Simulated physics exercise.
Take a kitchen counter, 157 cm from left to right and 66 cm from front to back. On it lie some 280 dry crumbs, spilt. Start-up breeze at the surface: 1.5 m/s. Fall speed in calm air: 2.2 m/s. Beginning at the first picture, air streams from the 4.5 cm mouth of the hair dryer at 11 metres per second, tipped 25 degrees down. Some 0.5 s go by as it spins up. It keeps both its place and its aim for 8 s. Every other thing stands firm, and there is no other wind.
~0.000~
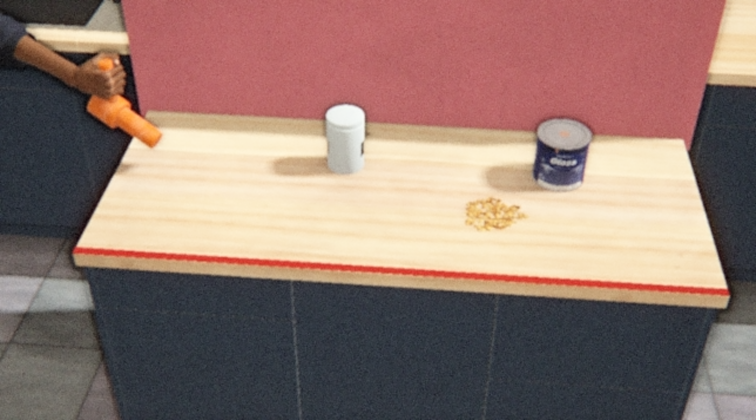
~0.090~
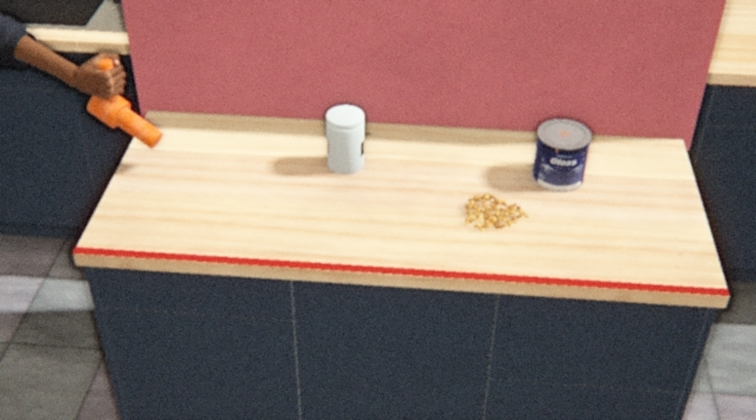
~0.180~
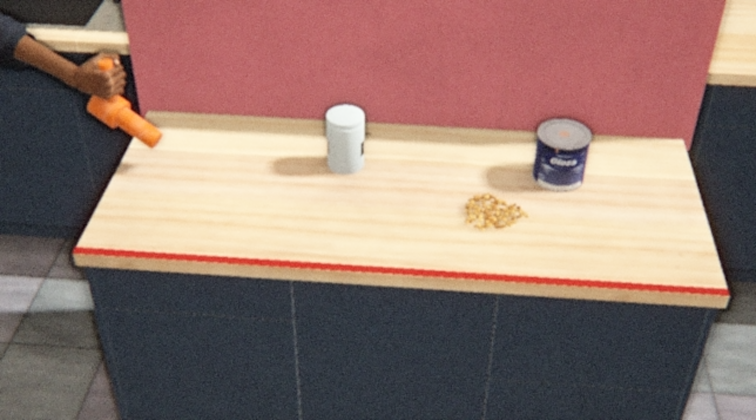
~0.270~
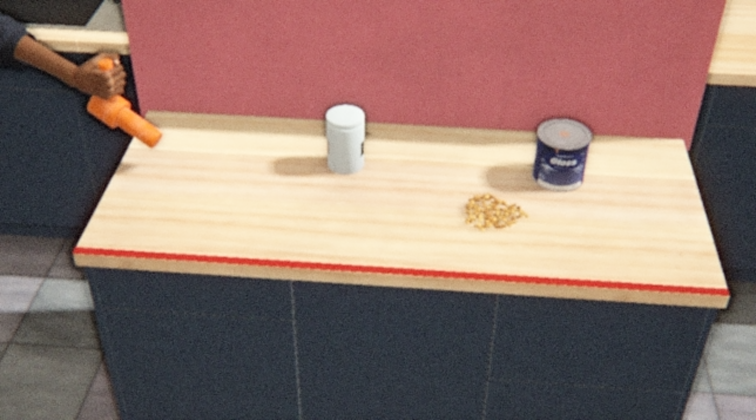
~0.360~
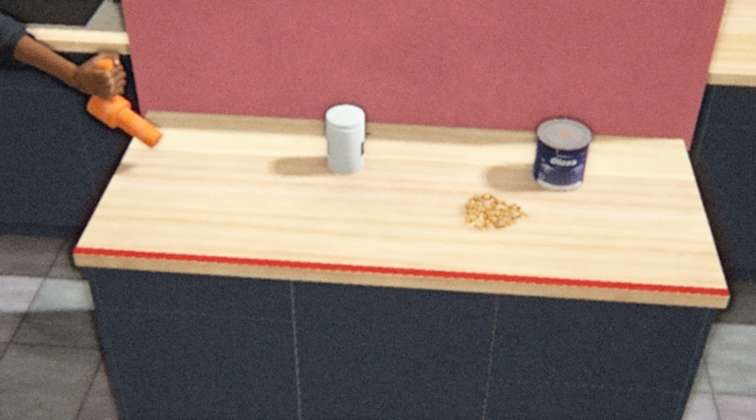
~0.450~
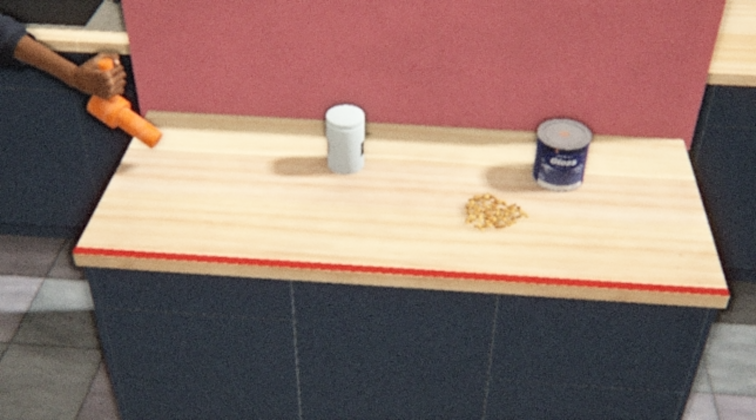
A hand holds an orange hair dryer still beside a counter with unmoving dry crumbs.
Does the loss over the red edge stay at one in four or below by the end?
Yes - short version: The quarter limit is kept at that edge.
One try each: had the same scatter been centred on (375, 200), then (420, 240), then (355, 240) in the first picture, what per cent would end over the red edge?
First try near 10 %, second near 80 %, third near 100 %.
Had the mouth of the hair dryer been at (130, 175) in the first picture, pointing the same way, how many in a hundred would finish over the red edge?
The share would be near 0 %.
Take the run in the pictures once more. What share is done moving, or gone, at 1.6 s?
Estimated share: Close to 30 per cent.
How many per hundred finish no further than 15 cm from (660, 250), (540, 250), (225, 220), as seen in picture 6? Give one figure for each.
20 %, 0 %, 0 %.
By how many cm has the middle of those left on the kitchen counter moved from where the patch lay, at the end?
That comes to some 50 centimetres.
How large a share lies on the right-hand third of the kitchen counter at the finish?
It comes out near 30 in a hundred.
After 1.6 s the count stands so, 0 % are over the red edge; the middle of those still in play is near (678, 230).
After 2.6 s the count stands so, 0 % are over the red edge; the middle of those still in play is near (681, 225).
After 4.4 s the count stands so, 0 % are over the red edge; the middle of those still in play is near (685, 230).
After 8.0 s, at the end, 0 % are over the red edge; the middle of those still in play is near (681, 224).
